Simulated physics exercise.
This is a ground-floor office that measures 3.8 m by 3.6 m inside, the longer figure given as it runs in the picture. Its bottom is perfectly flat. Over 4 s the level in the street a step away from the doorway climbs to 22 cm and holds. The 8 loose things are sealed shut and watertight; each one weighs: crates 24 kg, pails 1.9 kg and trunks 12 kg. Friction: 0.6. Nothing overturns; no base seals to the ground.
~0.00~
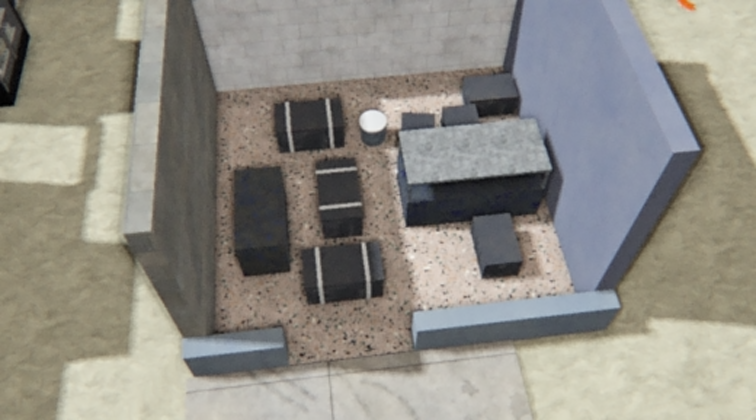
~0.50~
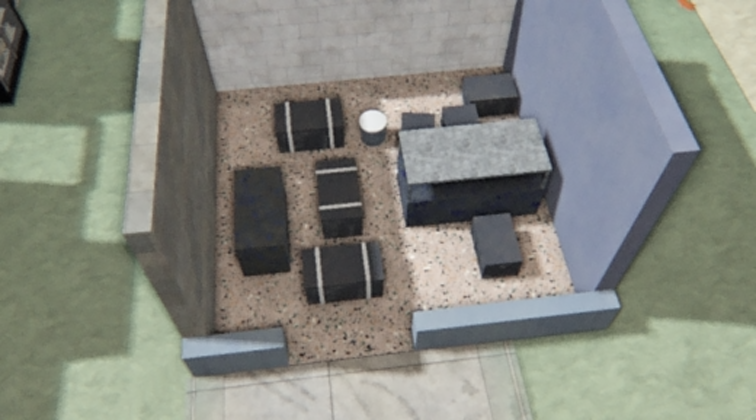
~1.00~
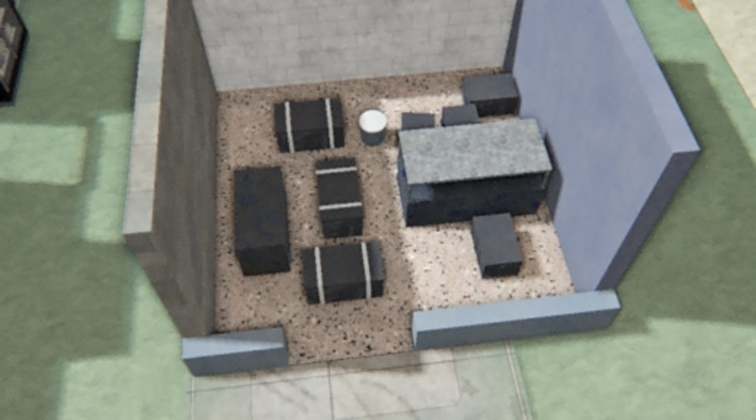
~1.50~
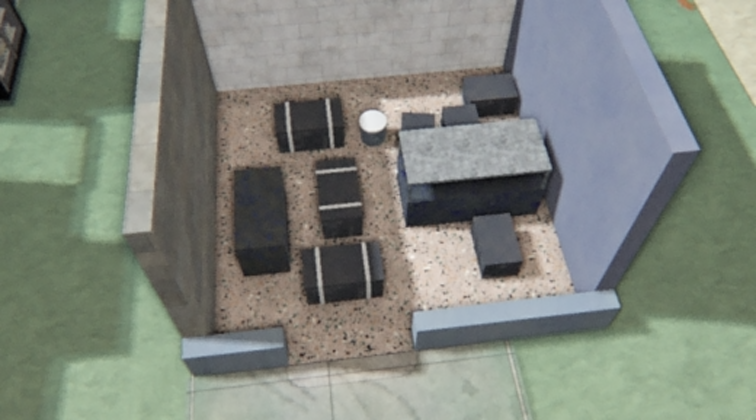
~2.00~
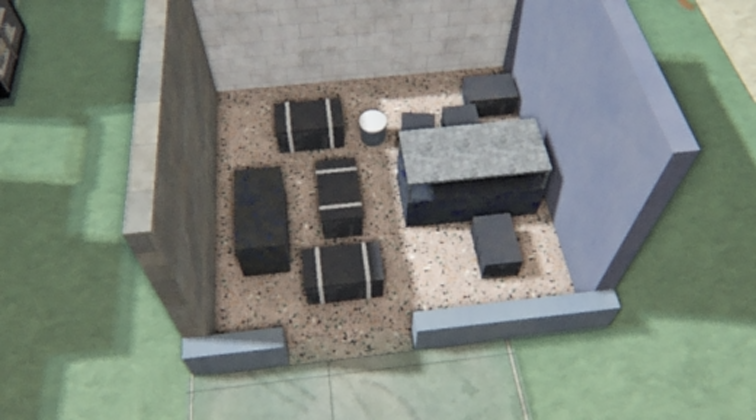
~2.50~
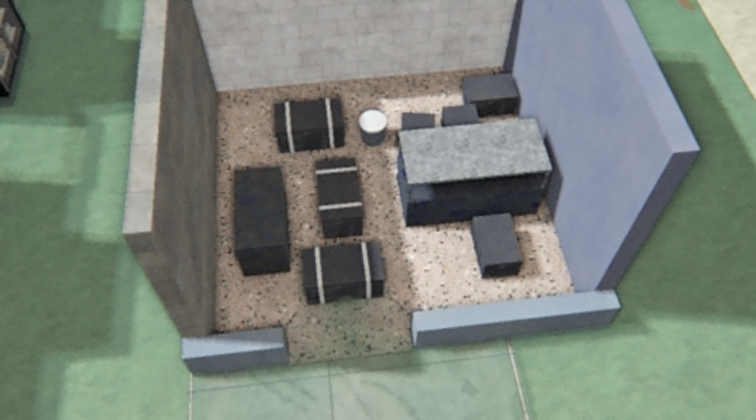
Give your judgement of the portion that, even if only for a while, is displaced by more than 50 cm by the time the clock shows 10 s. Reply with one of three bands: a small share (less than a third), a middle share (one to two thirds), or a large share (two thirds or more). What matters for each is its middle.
A middle share, one to two thirds.
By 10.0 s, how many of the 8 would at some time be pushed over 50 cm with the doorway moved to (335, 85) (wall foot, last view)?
Result: 4 of them.
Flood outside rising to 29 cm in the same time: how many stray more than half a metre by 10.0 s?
Then 5 of them.
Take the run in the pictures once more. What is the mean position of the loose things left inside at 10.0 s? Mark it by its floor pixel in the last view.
The average lands around (420, 145).
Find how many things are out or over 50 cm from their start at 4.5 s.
The number comes to 1.
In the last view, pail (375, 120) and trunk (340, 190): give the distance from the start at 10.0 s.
In that order: 150 cm, 120 cm.
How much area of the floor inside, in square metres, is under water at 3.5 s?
2.5 m2.
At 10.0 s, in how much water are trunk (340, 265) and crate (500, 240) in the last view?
About 12 and 7 cm.
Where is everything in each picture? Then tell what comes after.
The first picture shows a trunk at (342, 264), on the bottom; a crate at (464, 124) rests on the ground; water covers 0.0 m2; 0 of 8 have shifted.
The second picture shows a trunk at (342, 264), on the bottom; a crate at (464, 124) rests on the ground; 0.0 m2 under water; 0 of 8 have shifted.
The third picture shows a trunk at (342, 264), on the bottom; a crate at (464, 124) rests on the ground; 0.0 m2 under water; 0 of 8 have shifted.
The fourth picture shows a trunk at (342, 264), on the bottom; a crate at (464, 124), on the bottom; water covers 0.0 m2; 0 of 8 have shifted.
The fifth picture shows a trunk at (342, 264), on the bottom; a crate at (464, 124) rests on the ground; water covers 0.0 m2; 0 of 8 have shifted.
The sixth picture shows a trunk at (342, 264) rests on the ground; a crate at (464, 124), on the bottom; water covers 0.5 m2; 0 of 8 have shifted.
After 3.5 s 0 of 8 are over 50 cm from their spots; 0 afloat.
After 4.5 s 1 of 8 are over 50 cm from their spots; 1 afloat.
After 7.0 s 4 of 8 are over 50 cm from their spots; 4 afloat.
After 10.0 s 5 of 8 are over 50 cm from their spots, and 5 have been at some point; 5 afloat.
